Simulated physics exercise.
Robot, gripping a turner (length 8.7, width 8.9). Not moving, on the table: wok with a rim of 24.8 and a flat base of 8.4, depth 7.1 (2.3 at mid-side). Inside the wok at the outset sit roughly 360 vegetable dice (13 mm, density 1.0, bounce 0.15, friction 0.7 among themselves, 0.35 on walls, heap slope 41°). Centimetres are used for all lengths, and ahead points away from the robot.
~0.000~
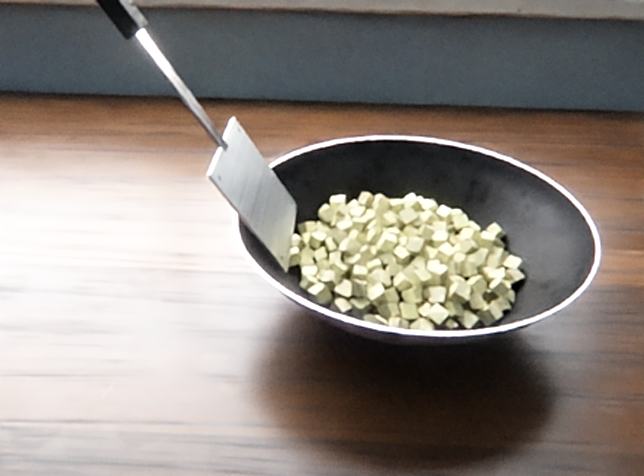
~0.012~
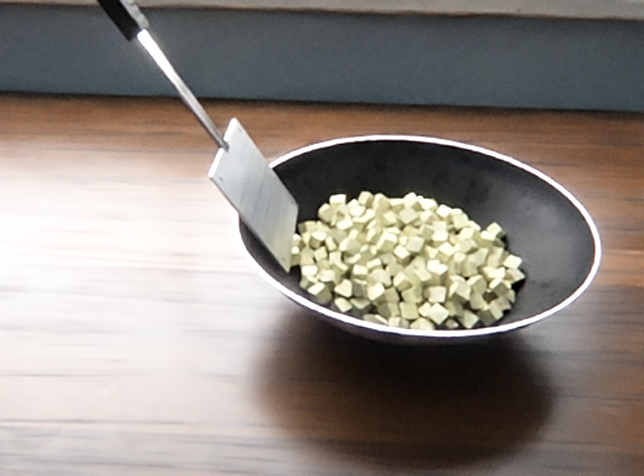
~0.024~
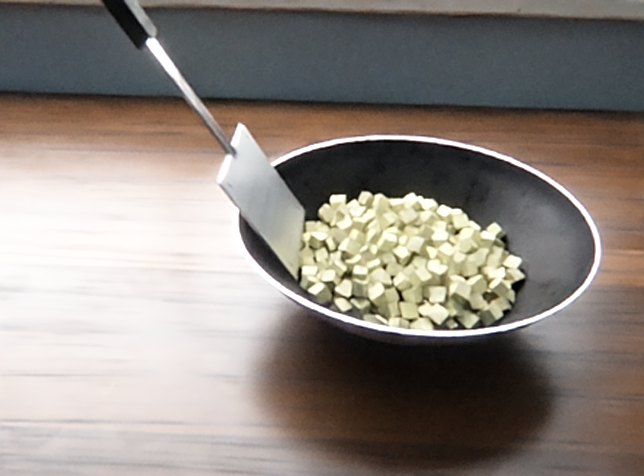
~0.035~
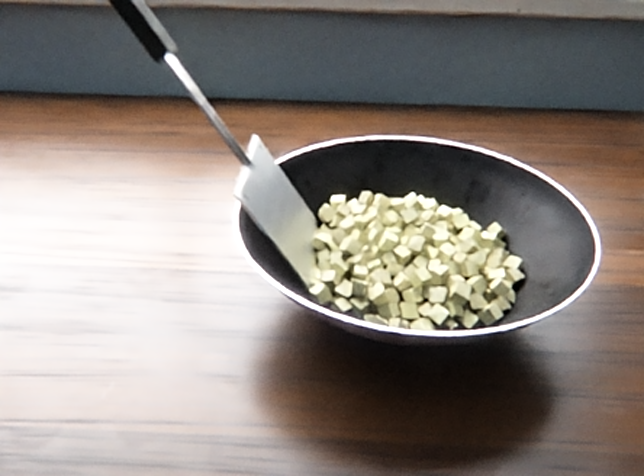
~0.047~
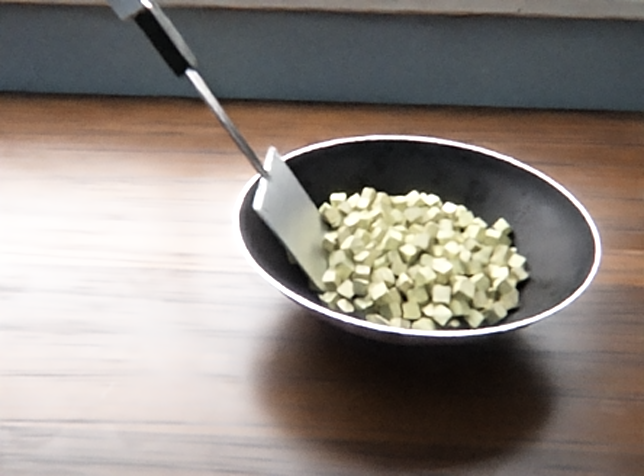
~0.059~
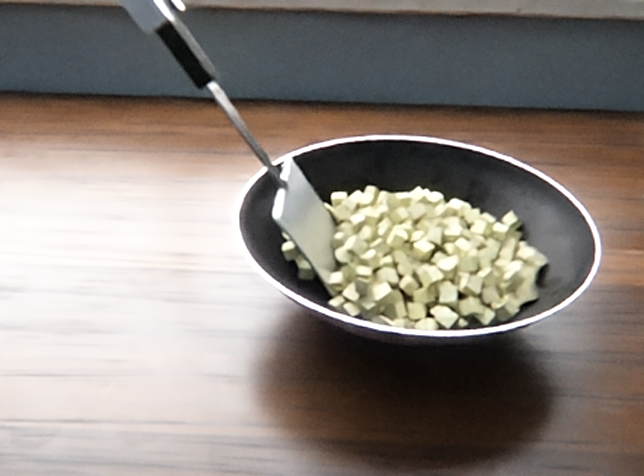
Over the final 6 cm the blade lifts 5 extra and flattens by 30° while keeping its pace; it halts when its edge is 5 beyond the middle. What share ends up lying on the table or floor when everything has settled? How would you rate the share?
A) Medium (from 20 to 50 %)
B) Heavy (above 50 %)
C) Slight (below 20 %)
Medium (from 20 to 50 %).
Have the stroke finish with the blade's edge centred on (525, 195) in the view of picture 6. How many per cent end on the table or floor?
60 %.
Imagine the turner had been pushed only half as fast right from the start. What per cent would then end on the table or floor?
Near 5 %.
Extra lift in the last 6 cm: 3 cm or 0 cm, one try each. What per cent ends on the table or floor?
I'd say close to 30 percent for the first and close to 30 percent for the second.
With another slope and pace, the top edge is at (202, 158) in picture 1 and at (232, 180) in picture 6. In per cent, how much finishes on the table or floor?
Roughly 5 percent ends up there.
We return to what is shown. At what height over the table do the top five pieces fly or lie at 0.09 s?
Somewhere around 7 centimetres high.
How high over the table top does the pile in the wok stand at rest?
Height at the end: Around 7.0 cm.
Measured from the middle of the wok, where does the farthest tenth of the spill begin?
It comes to about 35 cm.
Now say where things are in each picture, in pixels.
The first frame shows turner top edge at (222, 144), sloping 58°; upper third of the load around (400, 245), from x 295 to 510, top at y 200; 357 in the wok.
The second frame shows turner top edge at (223, 145), sloping 58°; upper third of the load around (400, 245), from x 295 to 510, top at y 200.
The third frame shows turner top edge at (231, 151), sloping 58°; upper third of the load around (400, 245), from x 295 to 515, top at y 200.
The fourth frame shows turner top edge at (247, 163), sloping 58°; upper third of the load around (401, 245), from x 295 to 515, top at y 200.
The fifth frame shows turner top edge at (265, 175), sloping 58°; upper third of the load around (405, 242), from x 295 to 515, top at y 195.
The sixth frame shows turner top edge at (283, 184), sloping 58°; upper third of the load around (431, 242), from x 290 to 535, top at y 195; 357 in the wok.
After 0.09 s, sloping 57°, highest piece 8 above the table; 357 in the wok.
After 0.12 s, sloping 46°, highest piece 10 above the table; 350 in the wok, 7 on the blade or in flight.
After 0.33 s, sloping 28°, highest piece 11 above the table; 238 in the wok, 58 on the table or floor, 61 on the blade or in flight.
After 1.38 s, sloping 28°, highest piece 7 above the table; 238 in the wok, 119 on the table or floor.
At rest, 238 in the wok, 119 on the table or floor. That is 33 % on the table or floor.
